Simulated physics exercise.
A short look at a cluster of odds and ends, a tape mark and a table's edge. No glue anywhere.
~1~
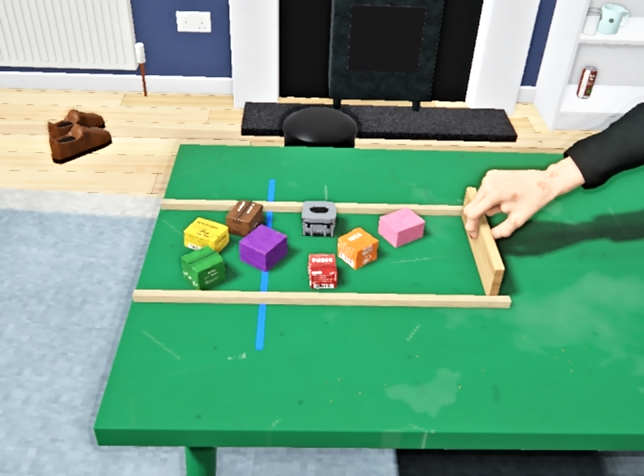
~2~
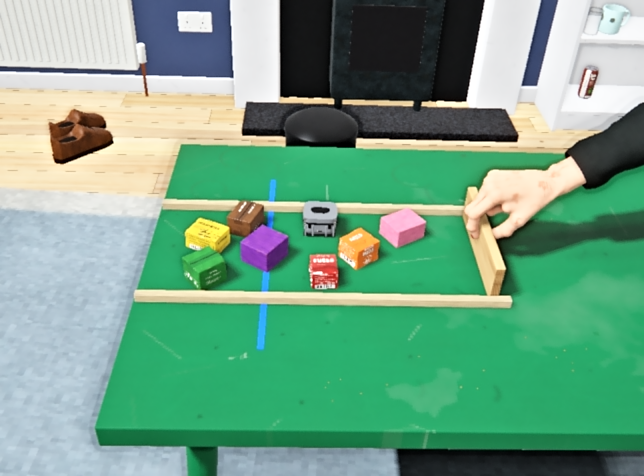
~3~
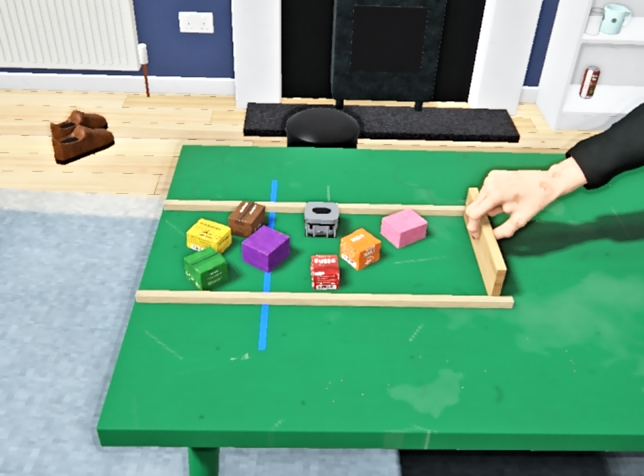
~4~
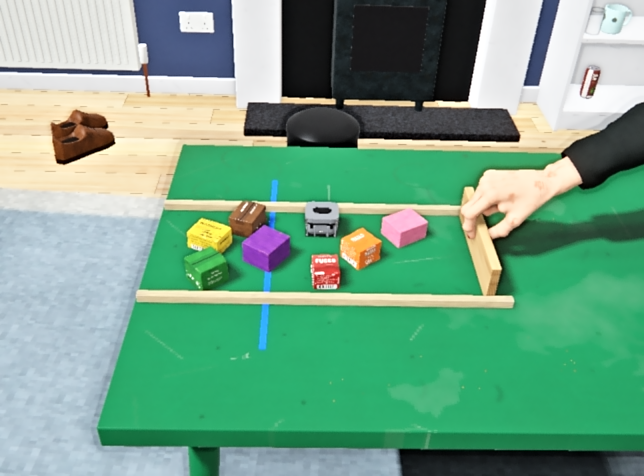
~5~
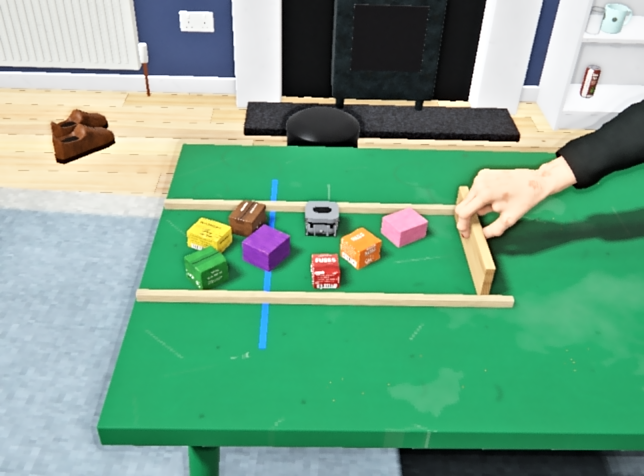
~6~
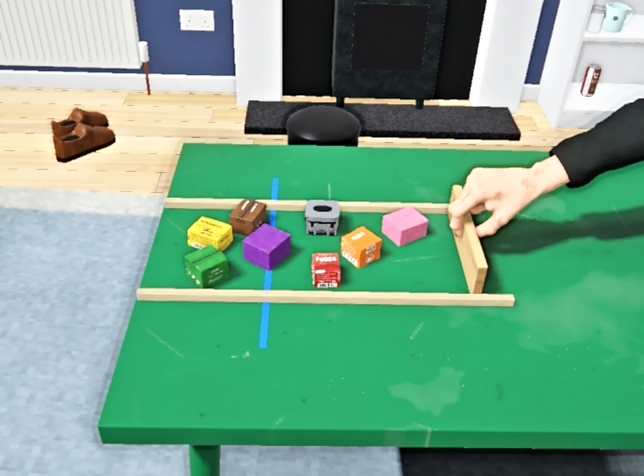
A hand in a dark sleeve holds an upright wooden board at the right end of a railed lane on a green table, seen from above in a room with a fireplace. Yellow, green, brown and purple blocks sit near a blue tape line at left, with grey, red, orange and pink ones to the right. The hand slides the board slightly left while the objects stay still.
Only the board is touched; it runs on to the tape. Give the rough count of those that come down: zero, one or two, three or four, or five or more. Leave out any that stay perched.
The number that fall off is zero.
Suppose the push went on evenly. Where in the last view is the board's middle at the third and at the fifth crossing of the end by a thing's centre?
At (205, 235) for the third, at (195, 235) for the fifth.
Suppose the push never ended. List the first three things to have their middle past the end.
The order is the brown box, then the yellow box, then the grey case.
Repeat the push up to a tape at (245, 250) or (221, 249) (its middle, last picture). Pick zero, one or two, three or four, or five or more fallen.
In that order: None; just one or two.
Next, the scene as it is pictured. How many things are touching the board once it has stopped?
3 of them.
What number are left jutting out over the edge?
That would be 0.
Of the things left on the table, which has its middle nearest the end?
It is the brown box.
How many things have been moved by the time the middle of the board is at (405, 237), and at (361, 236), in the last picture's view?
At the one place 1, at the other 3.
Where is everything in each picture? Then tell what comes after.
In the first frame, yellow box (207, 237); green box (204, 269); brown box (245, 219); board (481, 240); tape (267, 251).
In the second frame, green box (205, 269); orange box (359, 249).
In the third frame, brown box (247, 219); pink block (404, 228).
In the fourth frame, yellow box (210, 237); purple block (267, 249).
In the fifth frame, green box (207, 269); grey case (322, 219).
In the sixth frame, yellow box (210, 236); green box (207, 268); brown box (248, 217); board (466, 238); tape (270, 250).
Soon after, none off yet; yellow box at rest near (210, 236); green box at rest near (207, 268); brown box at rest near (248, 217).
Then, none off yet; yellow box at rest near (210, 236); green box at rest near (207, 268); brown box at rest near (246, 218).
At rest, the number that fall off is zero.
